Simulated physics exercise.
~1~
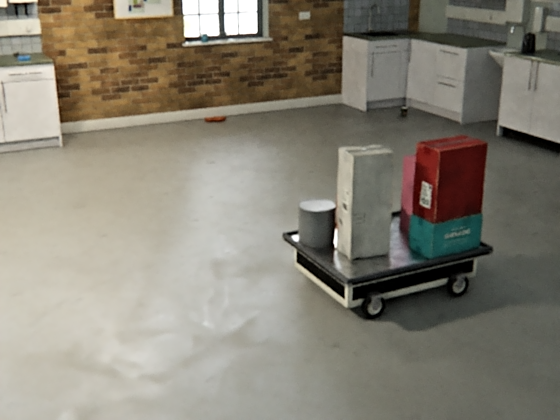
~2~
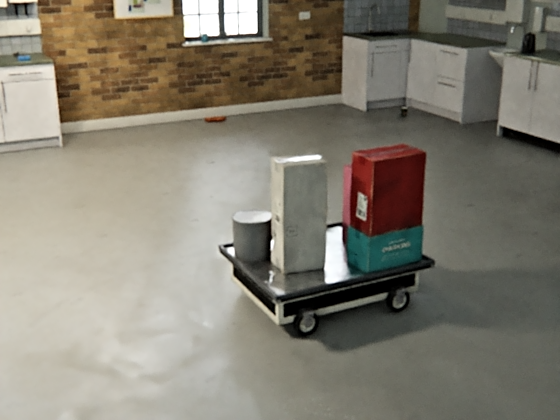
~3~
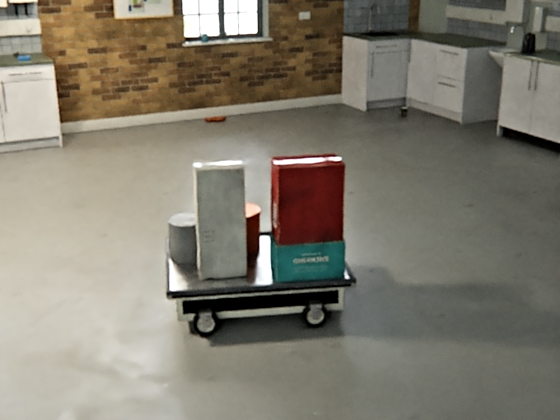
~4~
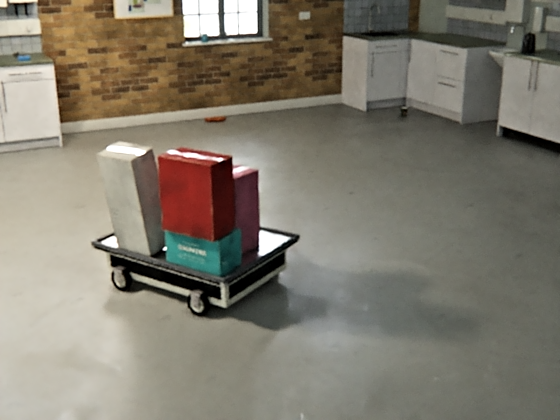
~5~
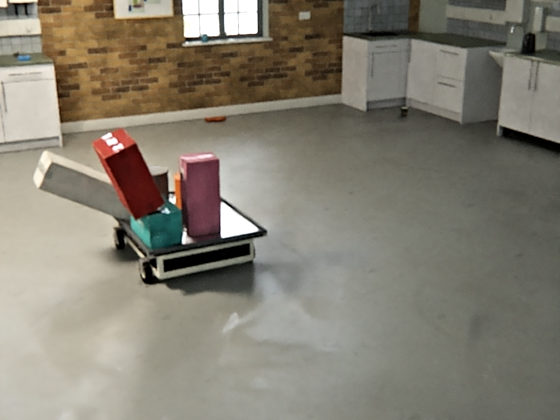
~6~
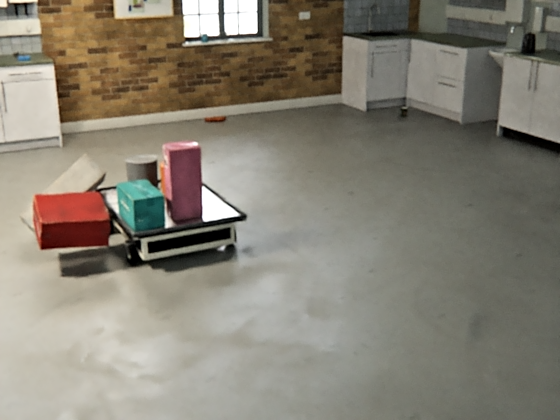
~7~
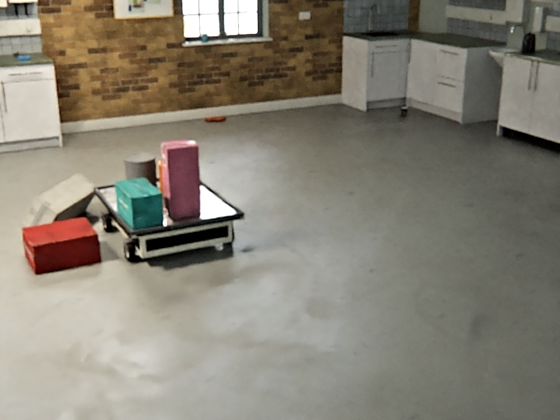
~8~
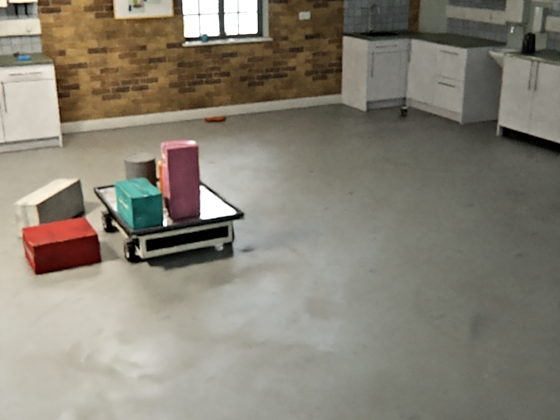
A loaded cart curves leftward and stops, its red and white boxes toppling onto the floor.
